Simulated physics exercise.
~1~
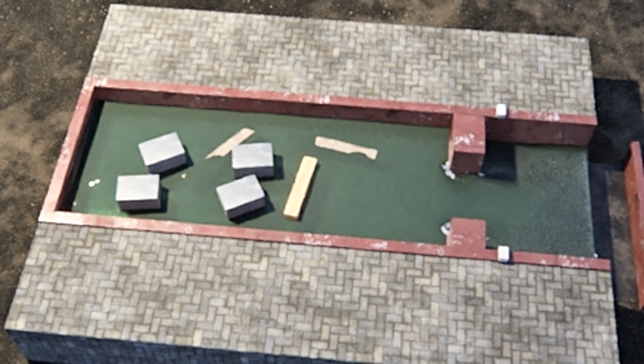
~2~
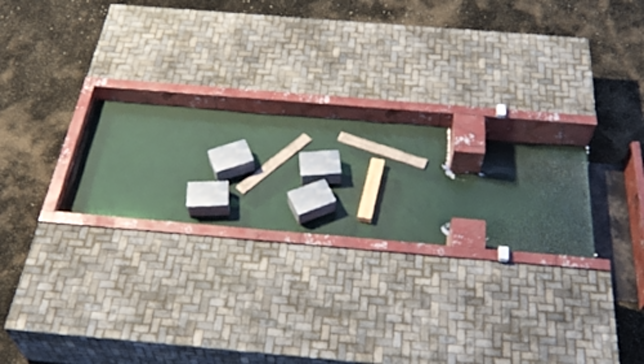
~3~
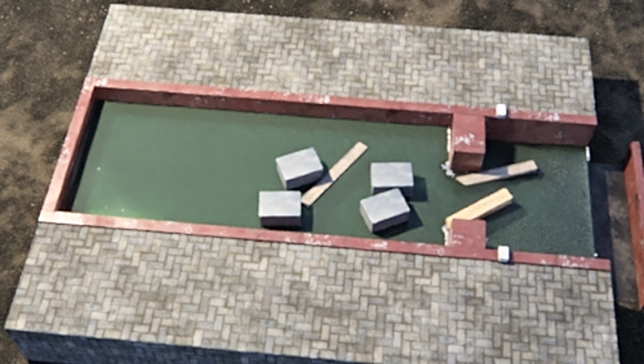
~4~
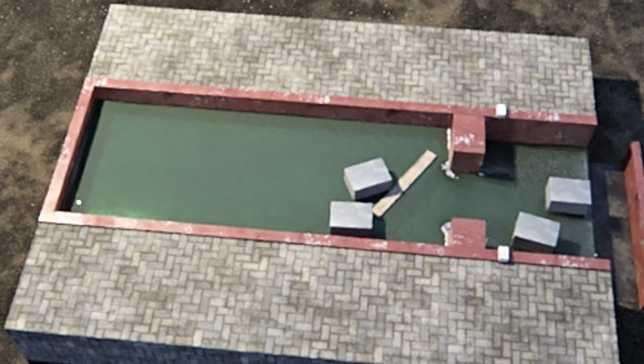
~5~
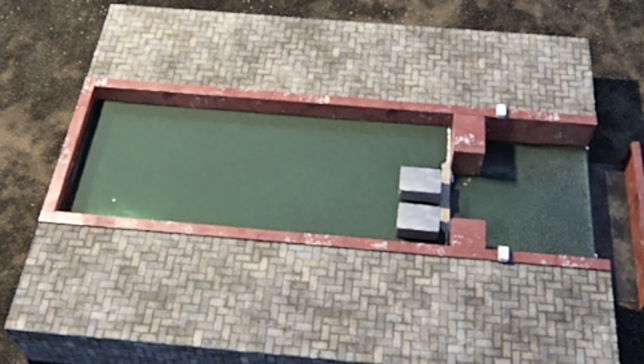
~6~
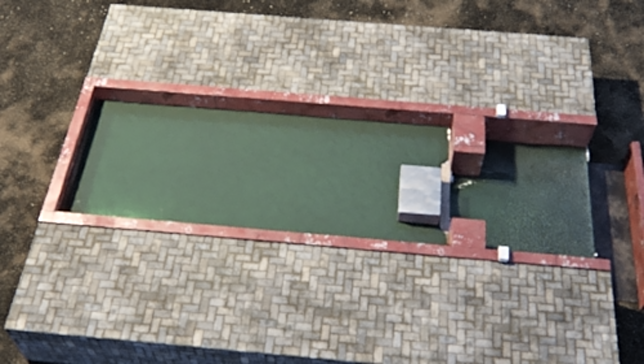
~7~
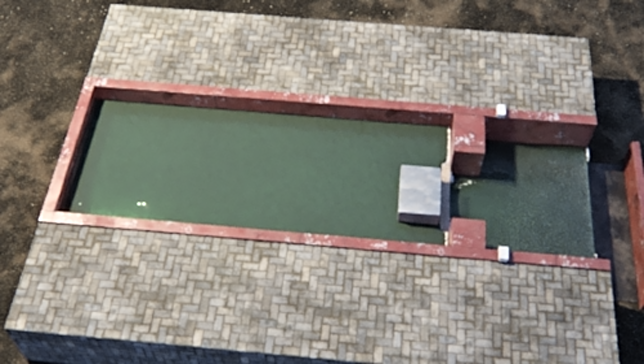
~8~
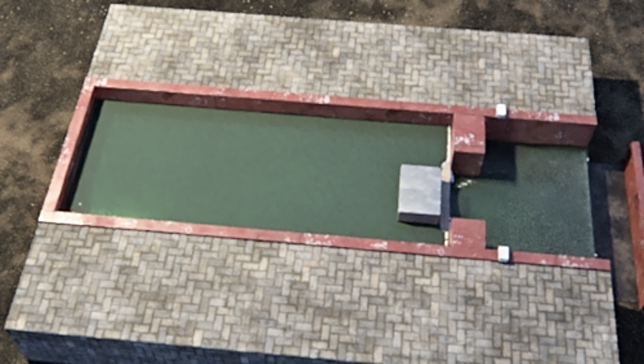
A paved channel of greenish water framed by low red walls is seen from above, with two red blocks narrowing it near the right end and small white markers on the banks beside them. Four grey blocks, two thin planks and a thicker yellowish beam float toward the left and middle. They all drift right, and the beam and one plank slip through the gap first. Two grey blocks follow and disappear, while the last plank lodges across the opening with the other two blocks behind it. At the end, a single grey block is plainly visible, resting still against the plank.
